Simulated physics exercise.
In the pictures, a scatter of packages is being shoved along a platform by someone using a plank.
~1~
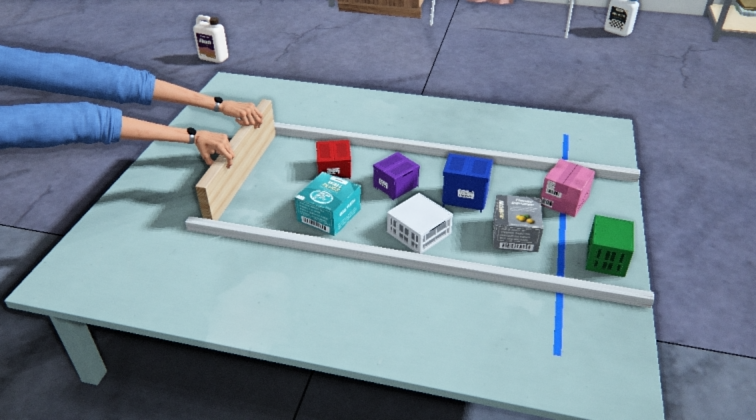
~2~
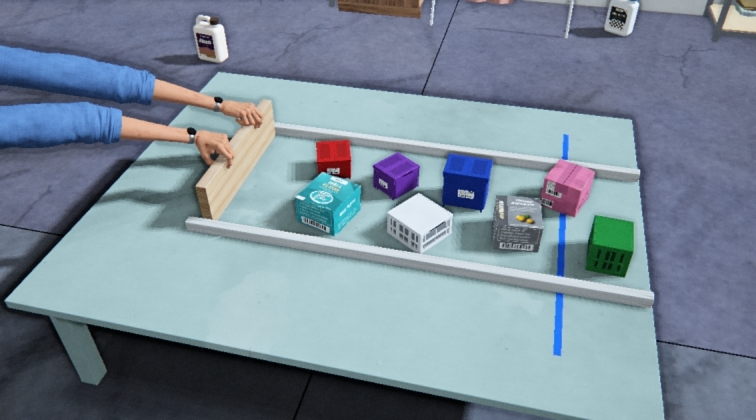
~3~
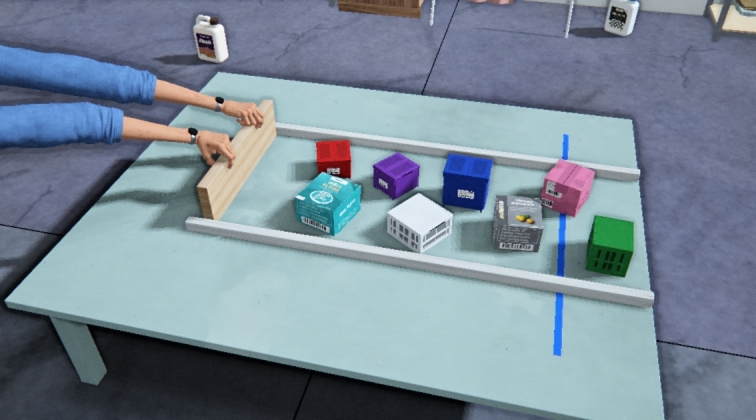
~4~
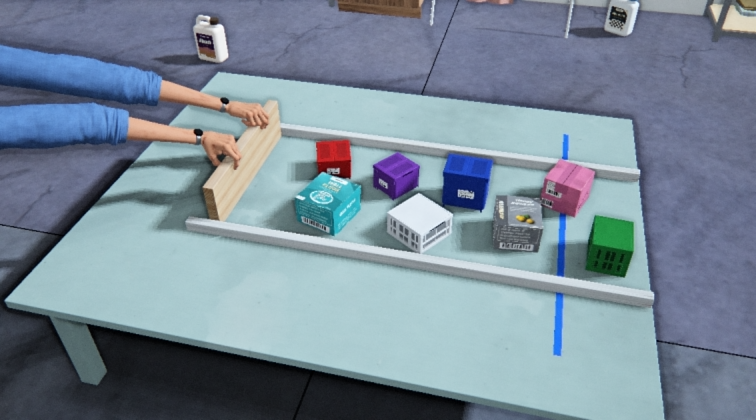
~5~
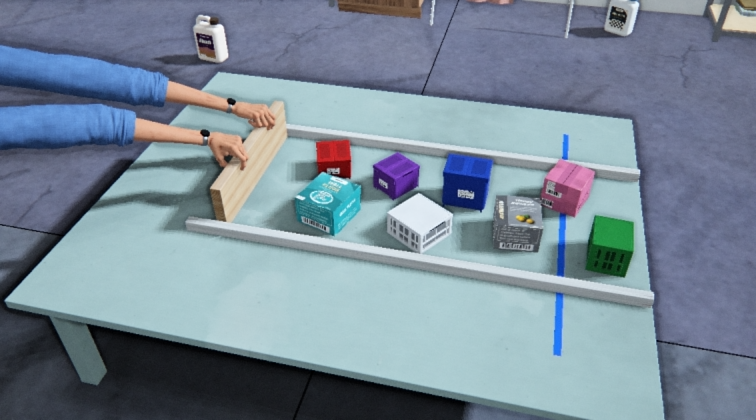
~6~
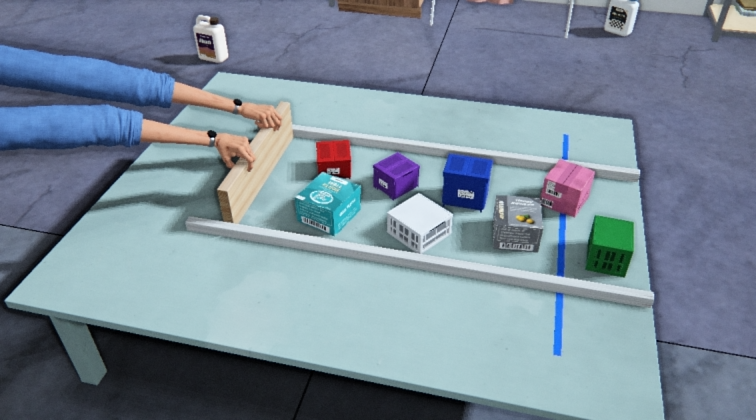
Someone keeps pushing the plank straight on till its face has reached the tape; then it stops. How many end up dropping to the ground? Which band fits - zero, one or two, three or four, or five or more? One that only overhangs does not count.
The band that fits is three or four.
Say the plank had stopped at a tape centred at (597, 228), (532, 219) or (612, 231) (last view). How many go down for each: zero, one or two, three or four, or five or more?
One after the other, the answers are 5 or more; either three or four; 5 or more.
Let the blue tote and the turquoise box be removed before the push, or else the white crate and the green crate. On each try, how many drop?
Tally of falls: 2 for the first try, 2 for the second.
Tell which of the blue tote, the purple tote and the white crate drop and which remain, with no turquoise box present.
So the blue tote falls off, the purple tote remains, the white crate remains.
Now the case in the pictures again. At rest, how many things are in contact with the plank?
Counting them up gives 2.
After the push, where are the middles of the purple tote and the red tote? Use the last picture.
In the last picture they sit at about (620, 203) and about (583, 198).
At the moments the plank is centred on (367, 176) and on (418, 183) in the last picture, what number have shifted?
First 4, after that 6.
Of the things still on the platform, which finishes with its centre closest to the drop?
The white crate, it is.
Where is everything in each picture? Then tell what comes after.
In the first frame, green crate (610, 246); pink parcel (567, 188); grey box (517, 223); plank (240, 158); tape (563, 223).
In the second frame, pink parcel (567, 188); red tote (334, 160).
In the third frame, grey box (517, 223); plank (241, 158).
In the fourth frame, green crate (610, 246); purple tote (396, 176).
In the fifth frame, pink parcel (567, 188); white crate (419, 223).
In the sixth frame, green crate (610, 246); pink parcel (567, 188); grey box (517, 223); plank (260, 161); tape (563, 223).
Early on, none off yet; green crate at rest near (610, 246); pink parcel at rest near (567, 188); grey box at rest near (517, 223).
Finally, the number that fall off is three or four; lost, blue tote, grey box, pink parcel and green crate.
